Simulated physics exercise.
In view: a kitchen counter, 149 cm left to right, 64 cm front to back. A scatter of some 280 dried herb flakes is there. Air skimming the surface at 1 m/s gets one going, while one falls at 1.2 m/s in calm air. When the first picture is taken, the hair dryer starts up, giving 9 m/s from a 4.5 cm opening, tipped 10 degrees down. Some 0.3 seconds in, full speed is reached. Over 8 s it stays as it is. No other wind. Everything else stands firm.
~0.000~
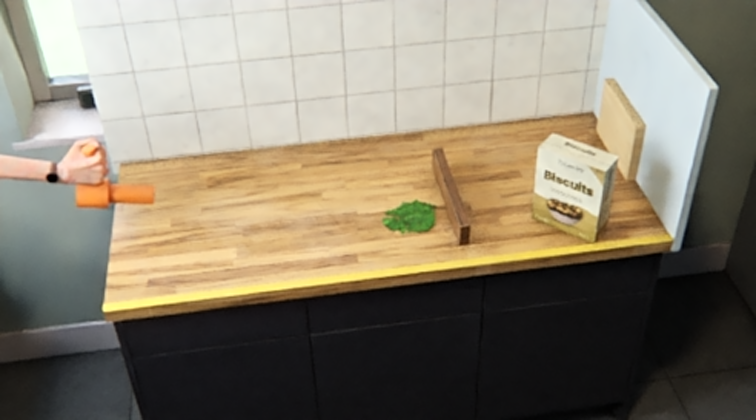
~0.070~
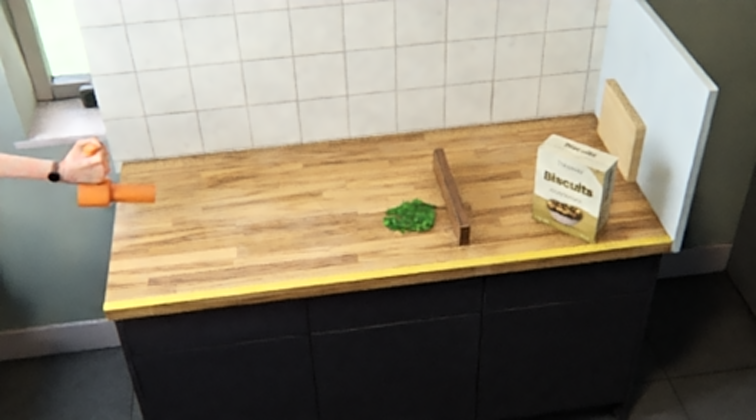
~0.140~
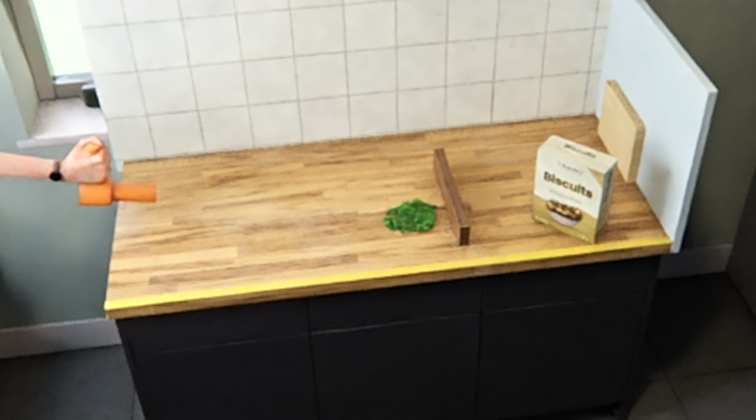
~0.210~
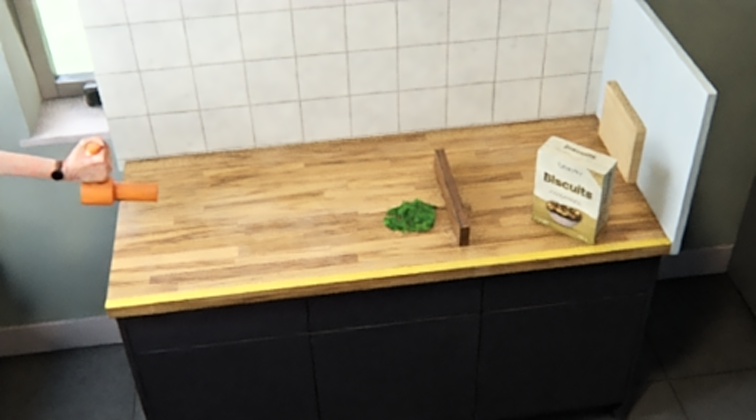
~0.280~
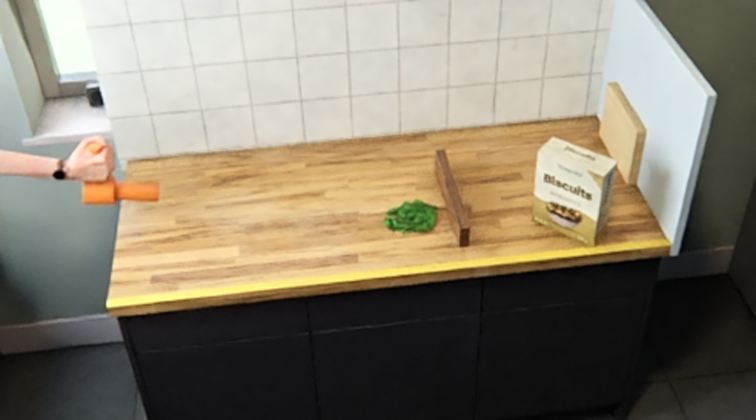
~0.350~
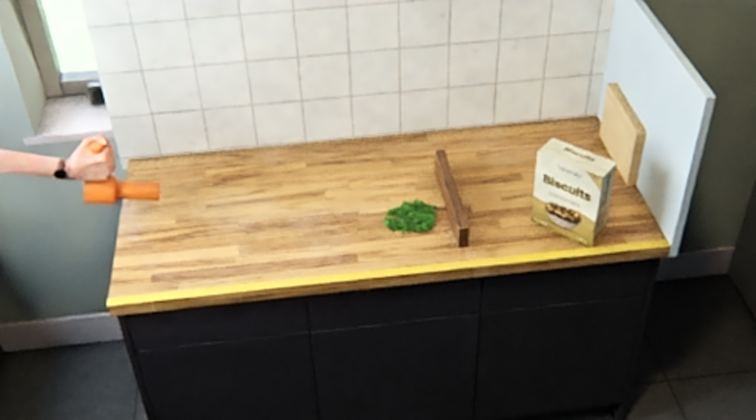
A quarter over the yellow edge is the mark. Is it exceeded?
Yes, it is passed.
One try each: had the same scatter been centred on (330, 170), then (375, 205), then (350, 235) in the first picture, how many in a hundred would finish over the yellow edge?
Results, one try each: 2 %, 80 %, 90 %.
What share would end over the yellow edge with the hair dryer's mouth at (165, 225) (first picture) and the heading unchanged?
You'd be looking at something like 30 in a hundred.
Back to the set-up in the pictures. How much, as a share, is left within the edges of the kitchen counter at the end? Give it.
Share at the end: Around 0 %.
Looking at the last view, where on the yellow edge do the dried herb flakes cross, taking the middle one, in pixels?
Near (450, 270).
After 1.6 s, 98 % are over the yellow edge; 97 % have settled or left.
After 2.6 s, 99 % are over the yellow edge; 99 % have settled or left.
After 4.4 s, 100 % are over the yellow edge; 100 % have settled or left.
After 8.0 s, at the end, 100 % are over the yellow edge.
